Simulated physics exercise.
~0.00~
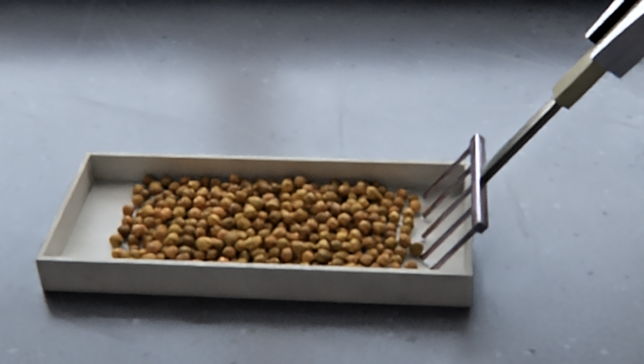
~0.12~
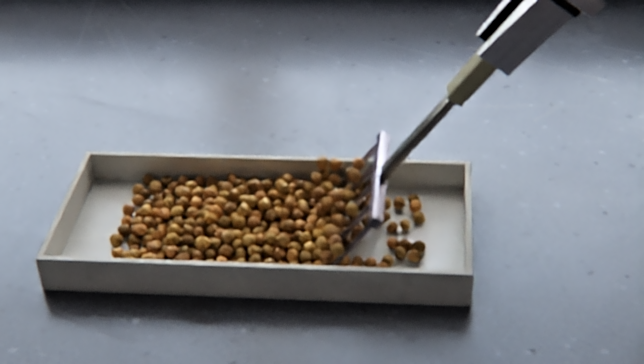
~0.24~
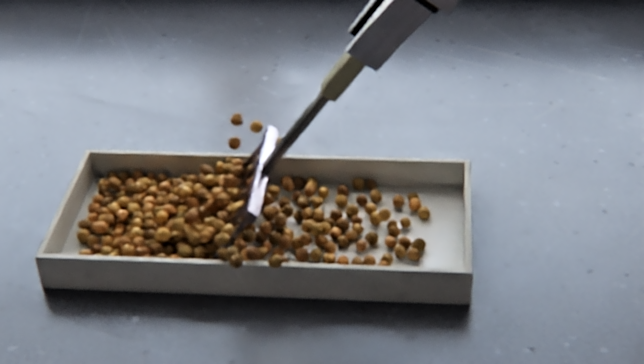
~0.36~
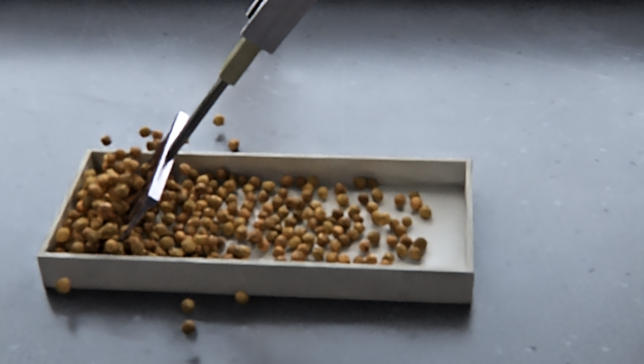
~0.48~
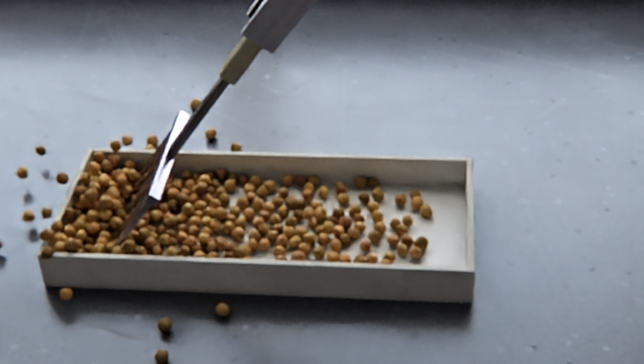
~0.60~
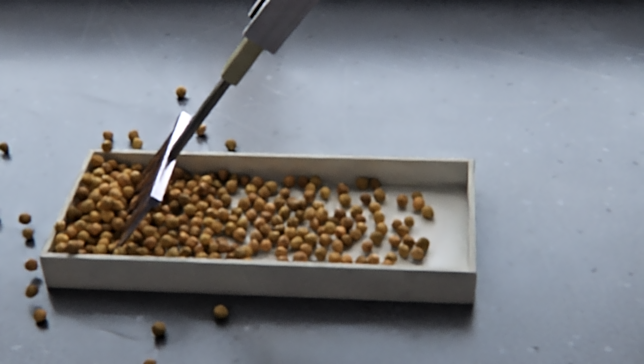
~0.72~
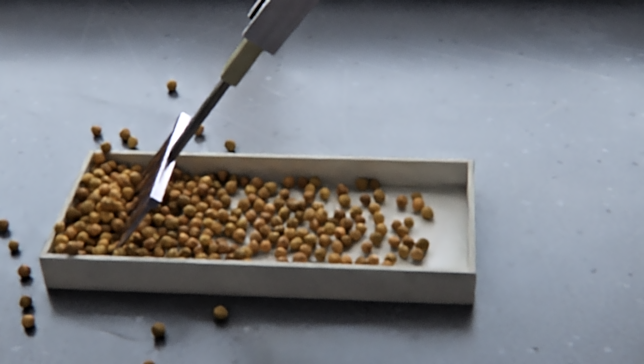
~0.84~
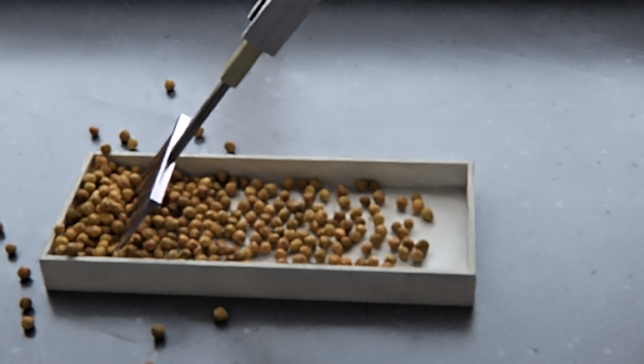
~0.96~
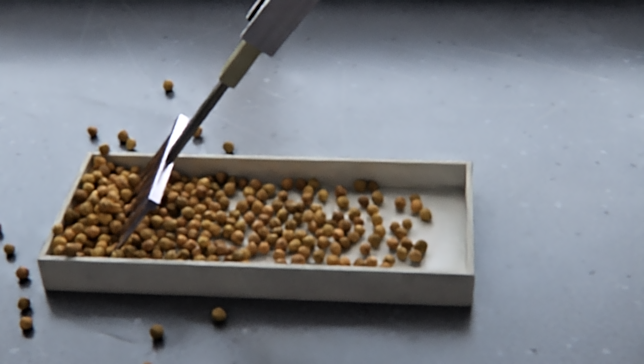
A robotic rake pushes chickpeas left along a trough, spilling some onto the table, and stops.
